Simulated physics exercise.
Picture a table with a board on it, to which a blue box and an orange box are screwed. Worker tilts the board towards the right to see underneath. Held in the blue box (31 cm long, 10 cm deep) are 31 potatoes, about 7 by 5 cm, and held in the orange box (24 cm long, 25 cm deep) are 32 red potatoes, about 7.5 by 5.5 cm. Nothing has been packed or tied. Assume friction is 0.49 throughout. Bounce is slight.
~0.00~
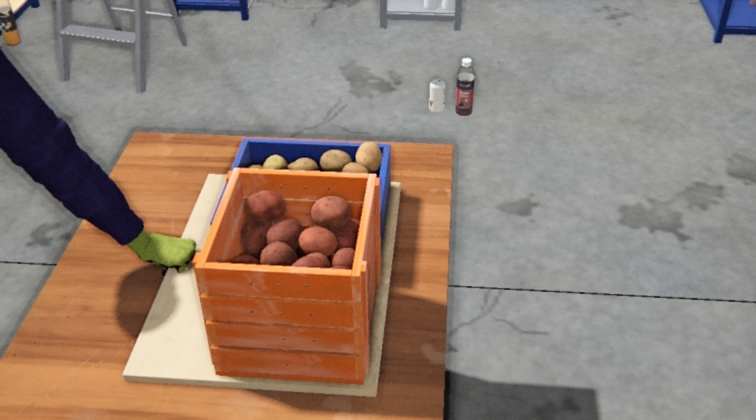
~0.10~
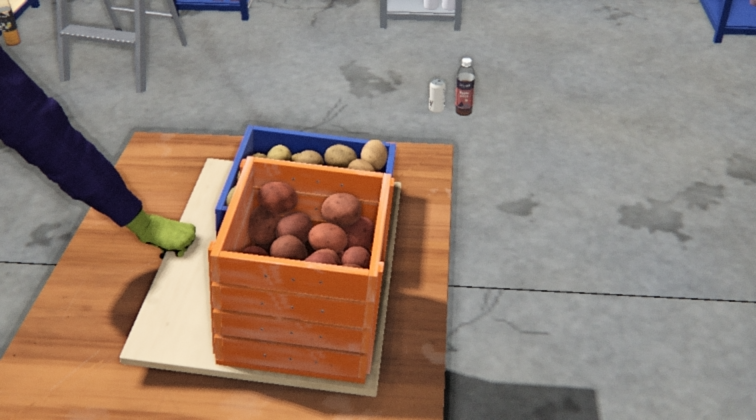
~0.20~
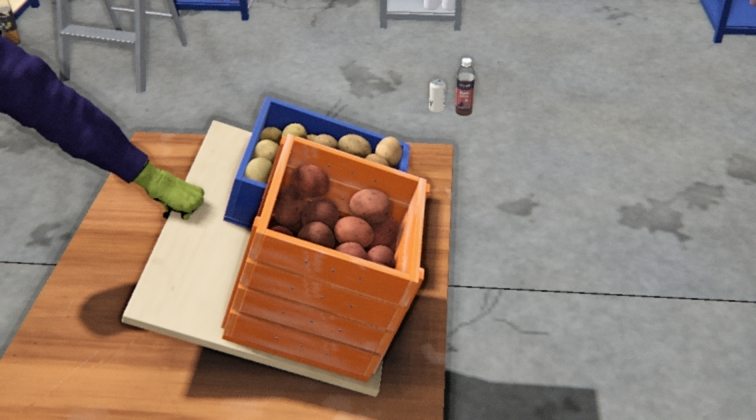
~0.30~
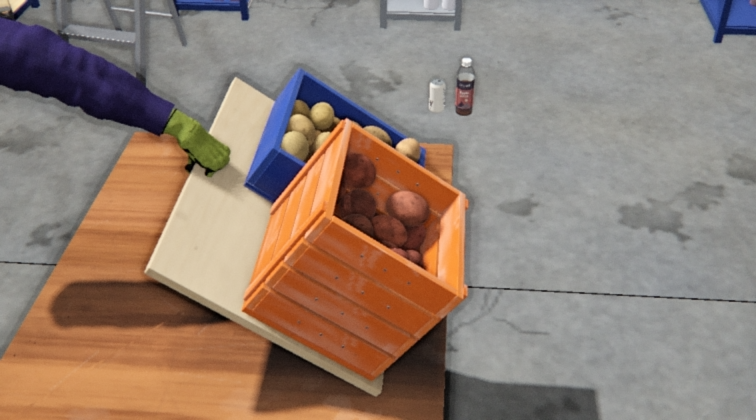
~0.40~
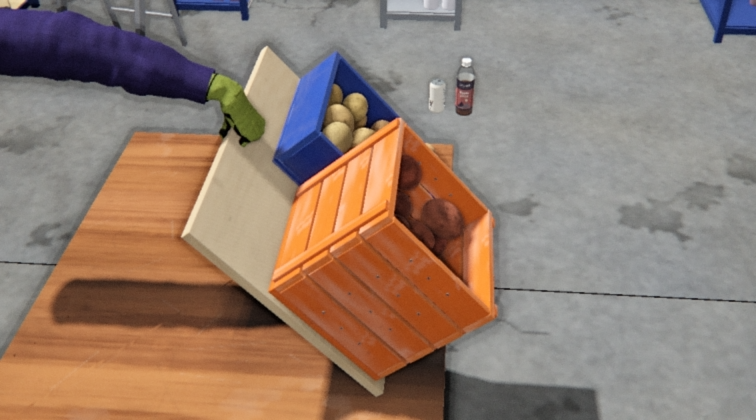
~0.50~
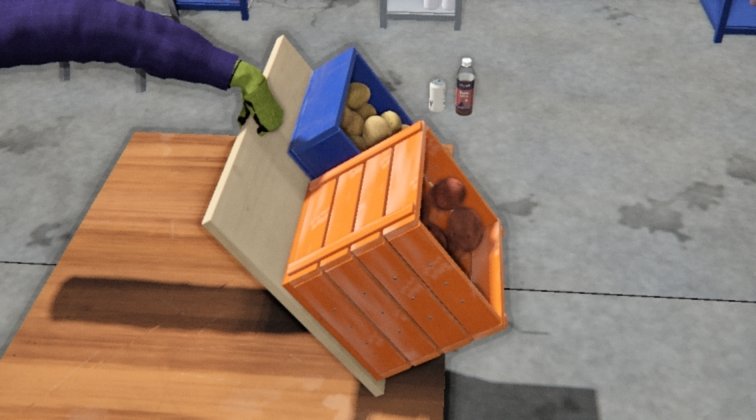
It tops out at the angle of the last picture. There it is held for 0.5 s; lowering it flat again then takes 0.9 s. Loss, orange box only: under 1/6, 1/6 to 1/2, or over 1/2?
Most likely the spill will come to beneath a sixth of the pieces.
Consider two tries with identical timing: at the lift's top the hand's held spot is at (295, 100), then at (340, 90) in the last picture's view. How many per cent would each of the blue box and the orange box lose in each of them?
The blue box would lose 40 per cent in the first try and 60 per cent in the second, the orange box 10 and then 20 per cent.
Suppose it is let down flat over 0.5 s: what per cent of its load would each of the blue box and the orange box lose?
Well, that would cost the blue box 10 per cent and the orange box 0 per cent.
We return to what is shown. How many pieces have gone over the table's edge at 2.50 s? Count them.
The total is close to 3.
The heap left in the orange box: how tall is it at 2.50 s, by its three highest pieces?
I'd say near 22 cm.
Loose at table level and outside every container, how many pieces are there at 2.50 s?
I'd say close to 0 in all.
After 0.82 s, tilt 55°; 2 of 31 out of the blue box and 0 of 32 out of the orange box.
After 1.22 s, tilt 47°; 2 of 31 out of the blue box and 0 of 32 out of the orange box.
After 1.78 s, tilt 3°; 3 of 31 out of the blue box and 0 of 32 out of the orange box.
Outcome (at 2.50 s), 3 of 31 out of the blue box and 0 of 32 out of the orange box. Asked share, 0 of 32, 0 per cent.
